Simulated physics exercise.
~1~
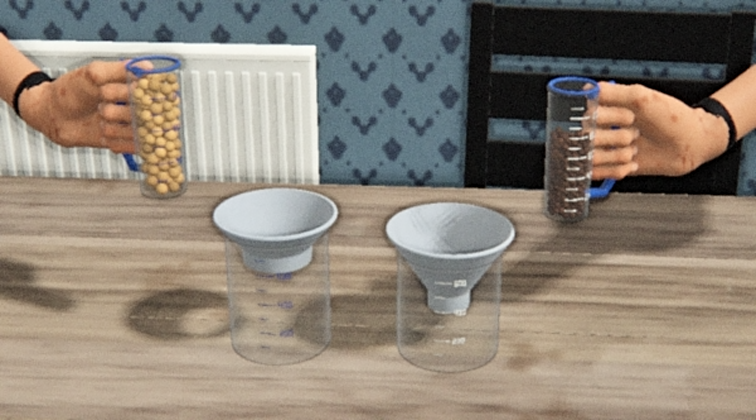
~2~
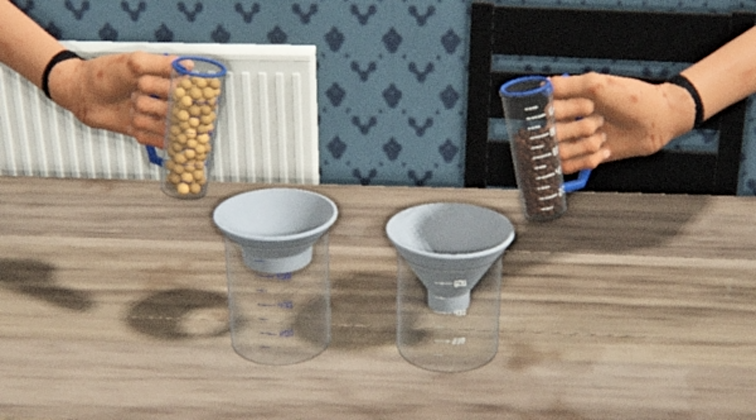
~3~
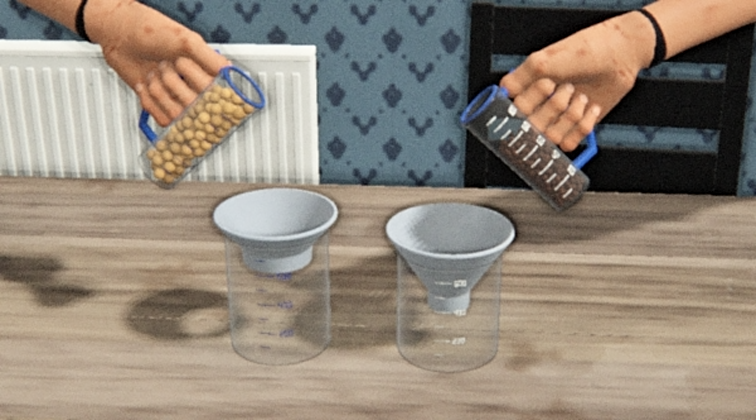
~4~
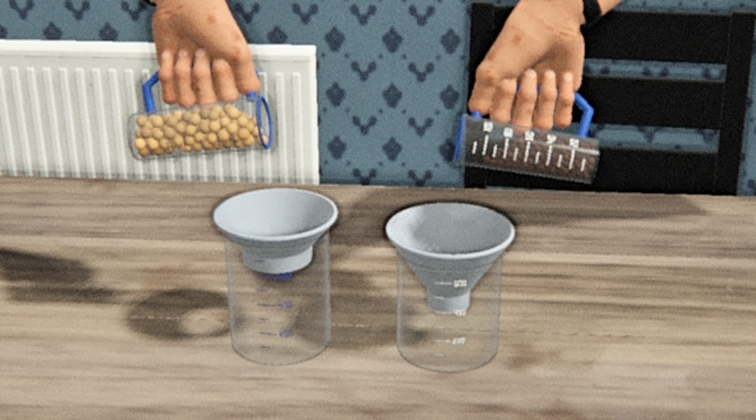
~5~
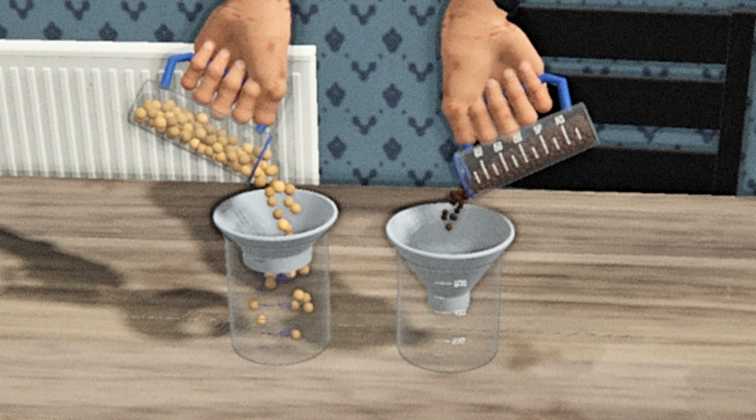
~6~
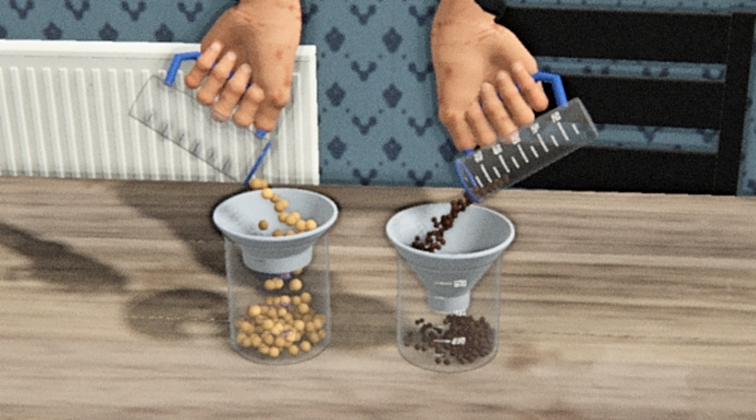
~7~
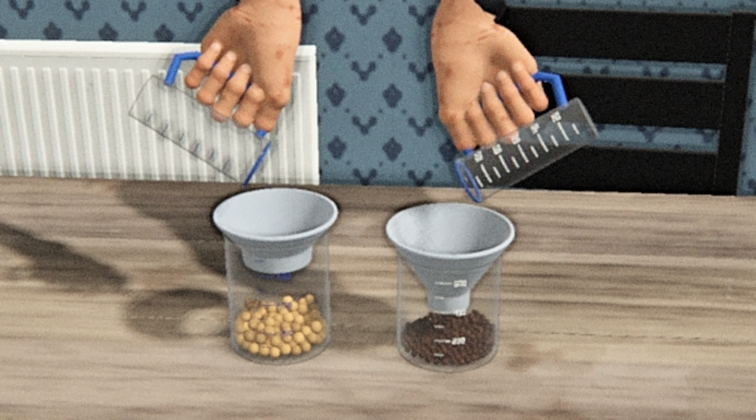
Two hands tipping cups of pale round chickpeas and small dark beads into grey funnels, everything dropping through into the clear jars below.
